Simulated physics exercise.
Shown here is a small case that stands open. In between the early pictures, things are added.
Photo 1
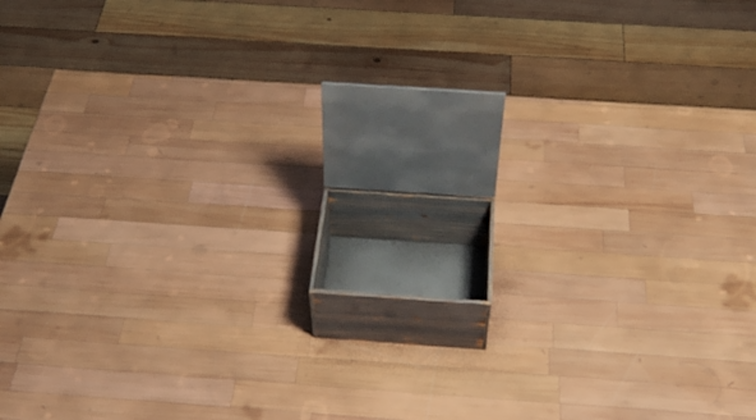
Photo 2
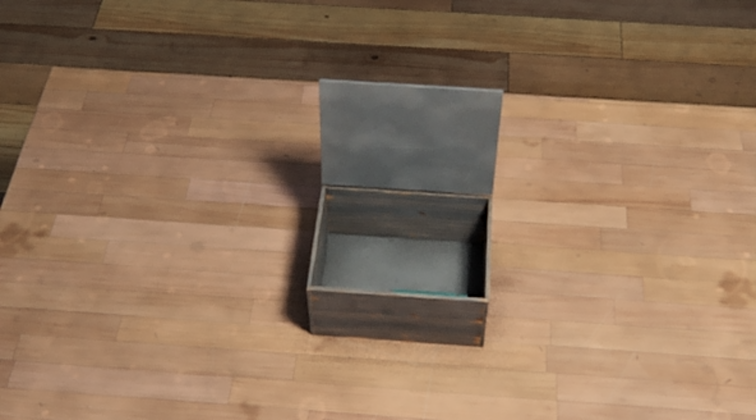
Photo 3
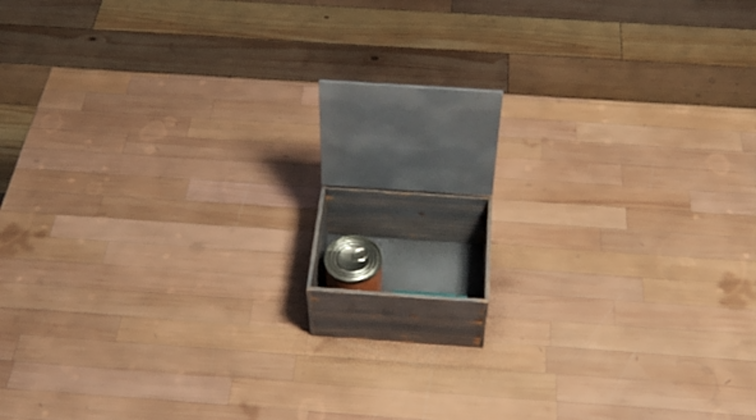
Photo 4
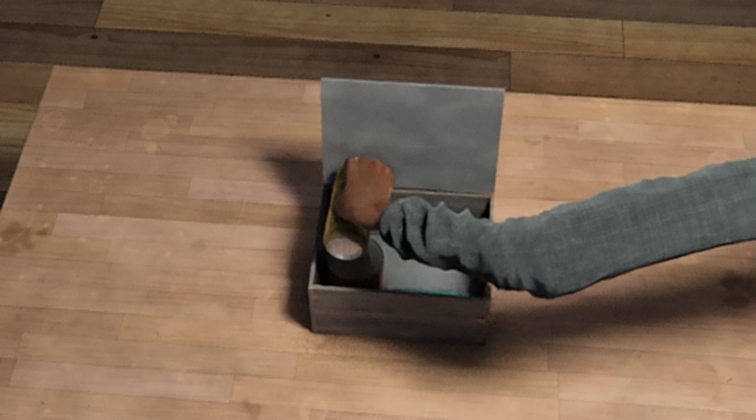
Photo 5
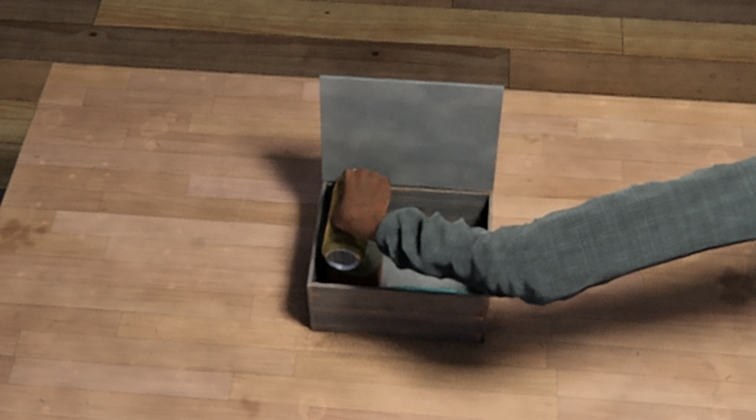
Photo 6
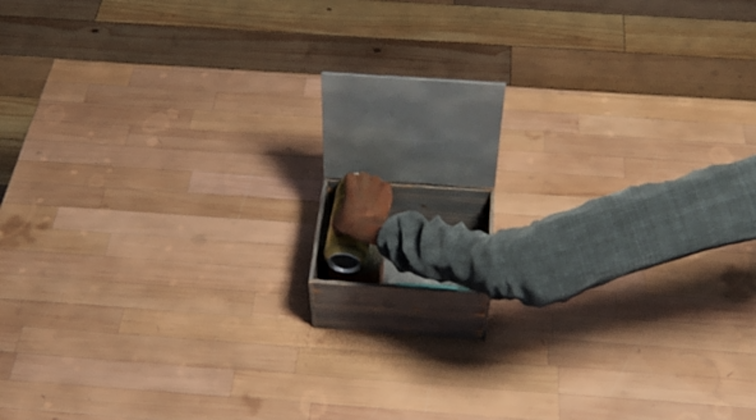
In an open case, items including a can appear, then a hand lowers another can inside.
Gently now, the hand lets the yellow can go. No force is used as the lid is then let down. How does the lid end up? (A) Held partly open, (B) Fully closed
A, held partly open.
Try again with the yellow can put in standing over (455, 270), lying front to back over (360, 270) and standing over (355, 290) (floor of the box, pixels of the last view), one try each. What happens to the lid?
The first time it is kept open, the next time it is kept open, and the last time it is kept open.
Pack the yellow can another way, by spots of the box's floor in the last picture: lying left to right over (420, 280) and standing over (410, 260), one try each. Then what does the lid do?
The lid settles down with the first placement and is blocked with the second.
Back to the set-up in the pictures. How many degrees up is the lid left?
Some 70°.
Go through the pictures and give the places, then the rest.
In the first picture, the last thing is not in view yet.
In the second picture, the last thing is not in view yet.
In the third picture, the last thing is not in view yet.
In the fourth picture, on its way.
In the fifth picture, on its way.
In the sixth picture, put in, still held.
Then, 1.00 s past the last view, lid starting down.
Then, 1.30 s past the last view, lid 78° above the rim.
Finally, lid 68° above the rim; all 3 still in place. Final places as the last picture's camera would see them, yellow can near (351, 224).
